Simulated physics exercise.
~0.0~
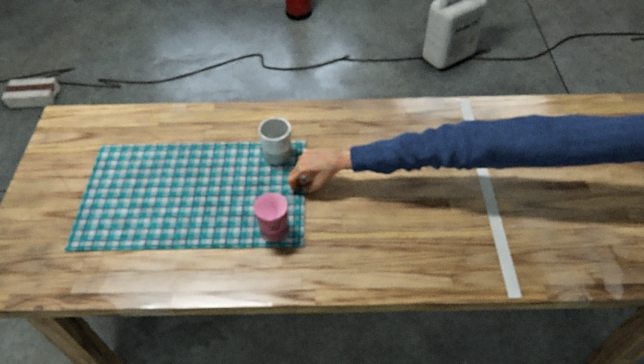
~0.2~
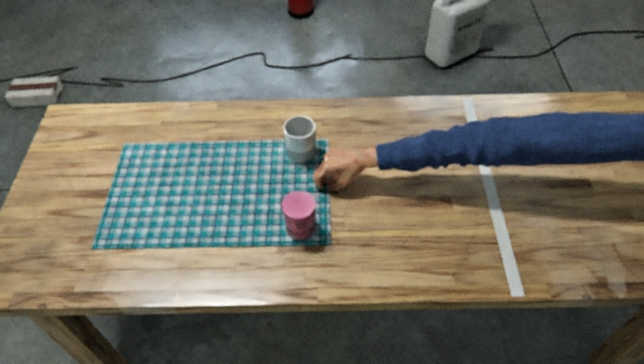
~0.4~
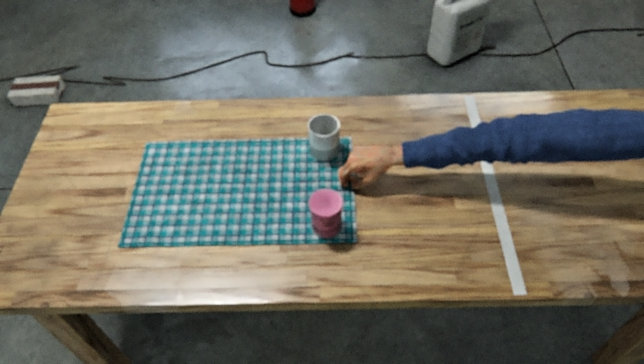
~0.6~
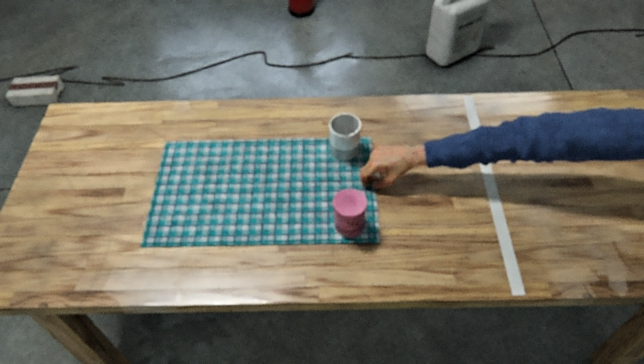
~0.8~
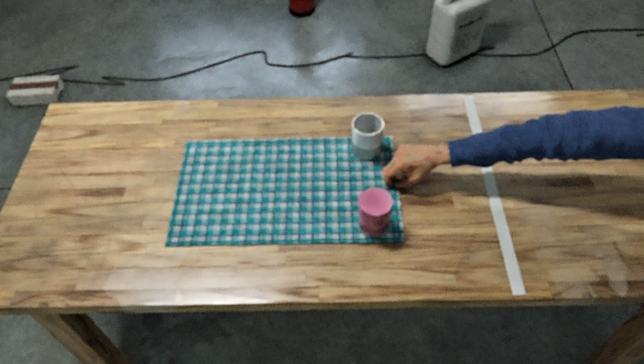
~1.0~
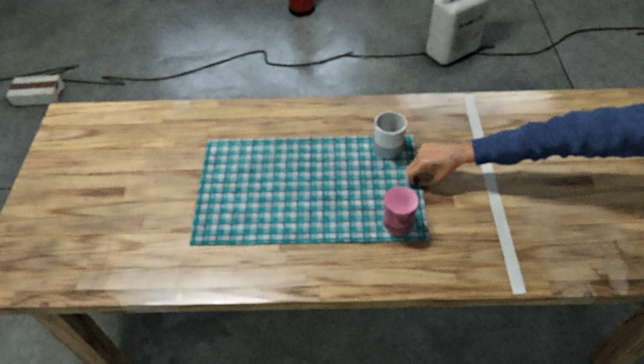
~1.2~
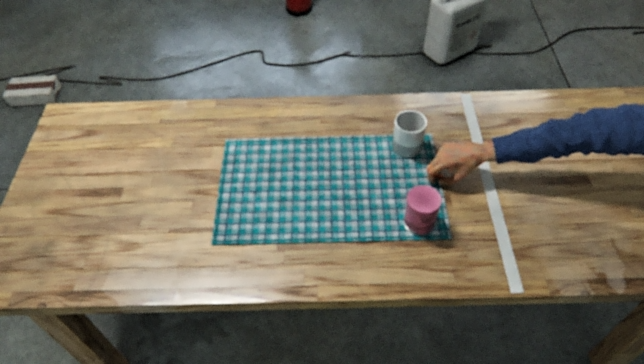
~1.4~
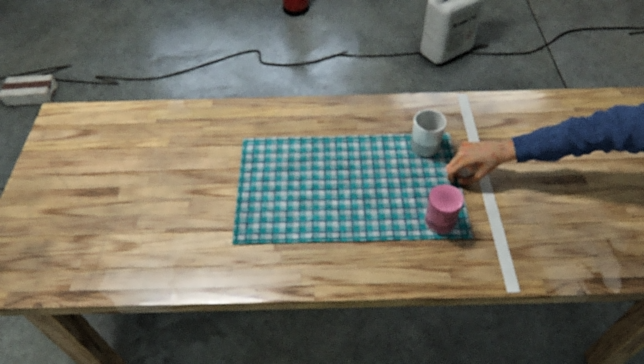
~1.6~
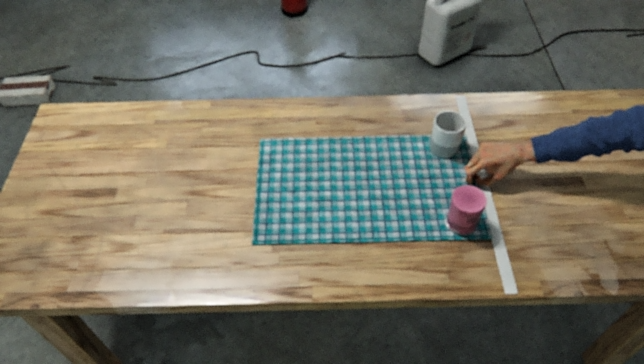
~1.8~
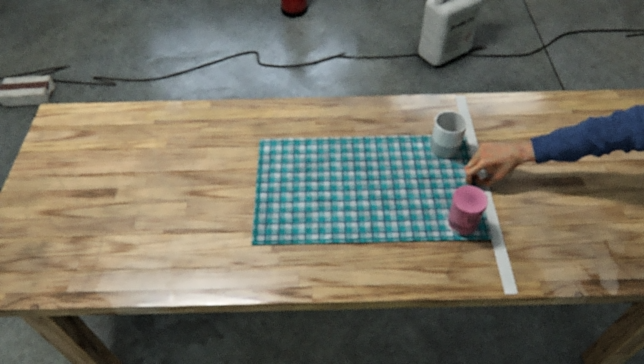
On a wooden table standing on a grey concrete floor, seen from above at an angle, a turquoise checked cloth lies toward the left with a white mug near its far right corner and a pink tin near the closer one. A pale strip of tape crosses the table on the right. A hand in a blue sleeve grips the cloth's right edge and draws it steadily rightward. The mug and tin ride along, upright. As the edge reaches the tape, the pull stops, and both objects remain standing on the cloth, the hand still there.
